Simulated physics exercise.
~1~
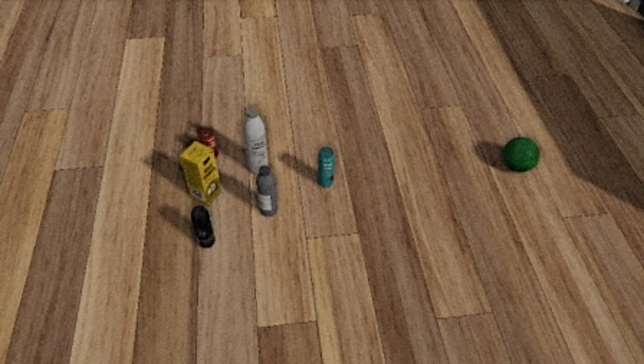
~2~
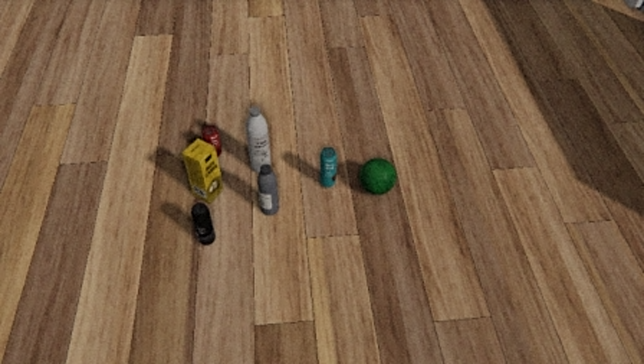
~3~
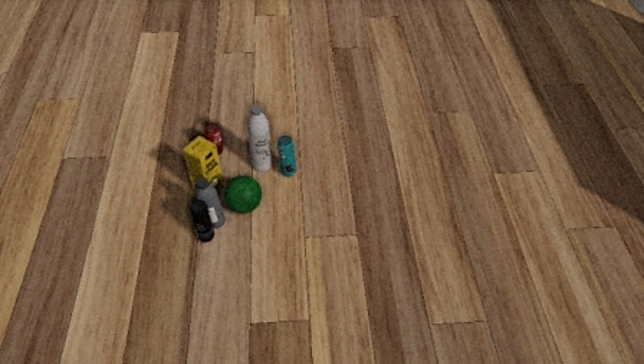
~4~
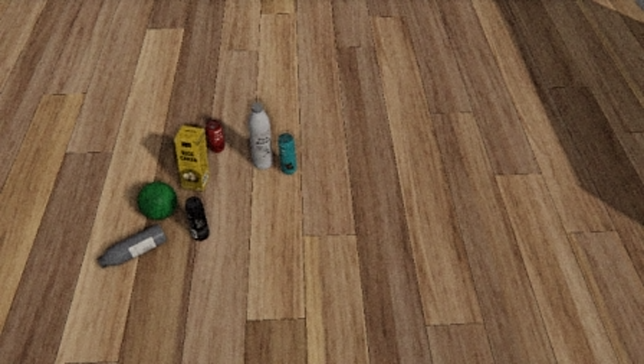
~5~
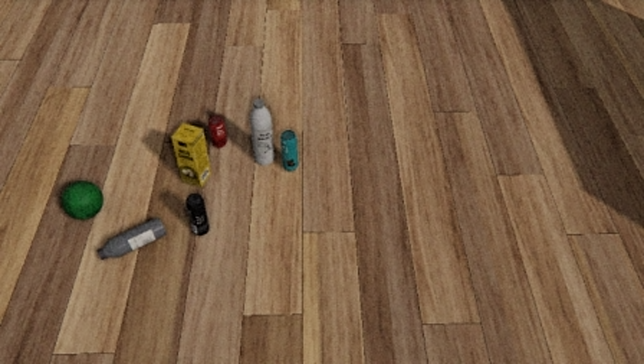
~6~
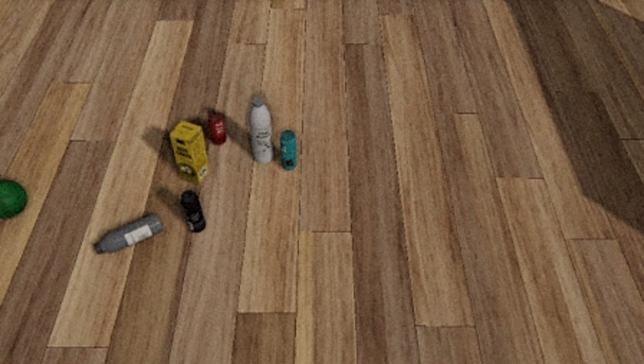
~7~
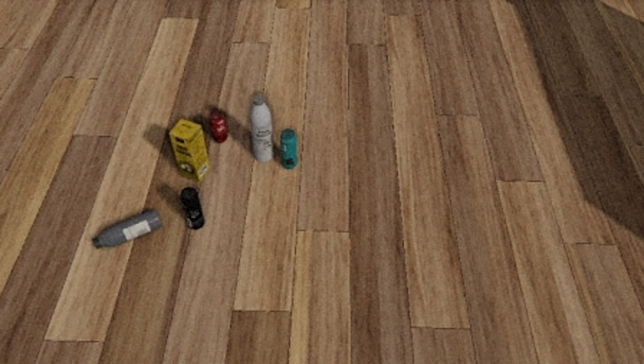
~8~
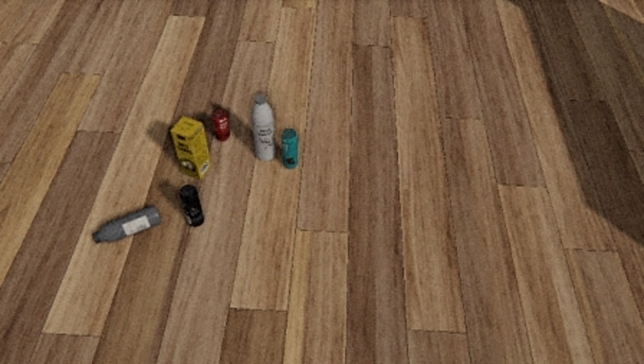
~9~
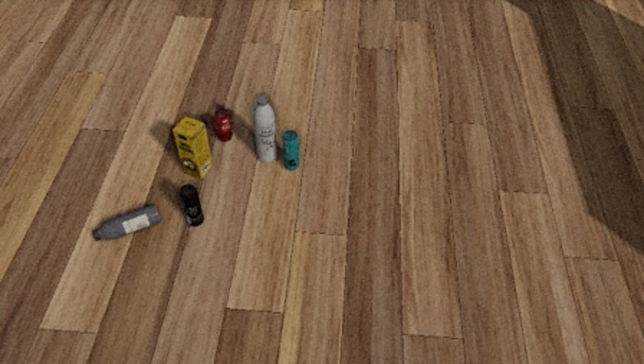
A green ball rolled in from the right across the wooden floor, nudged a turquoise can leftward and knocked over a grey bottle, then rolled out of view on the left, leaving the bottle lying down and the other objects standing.
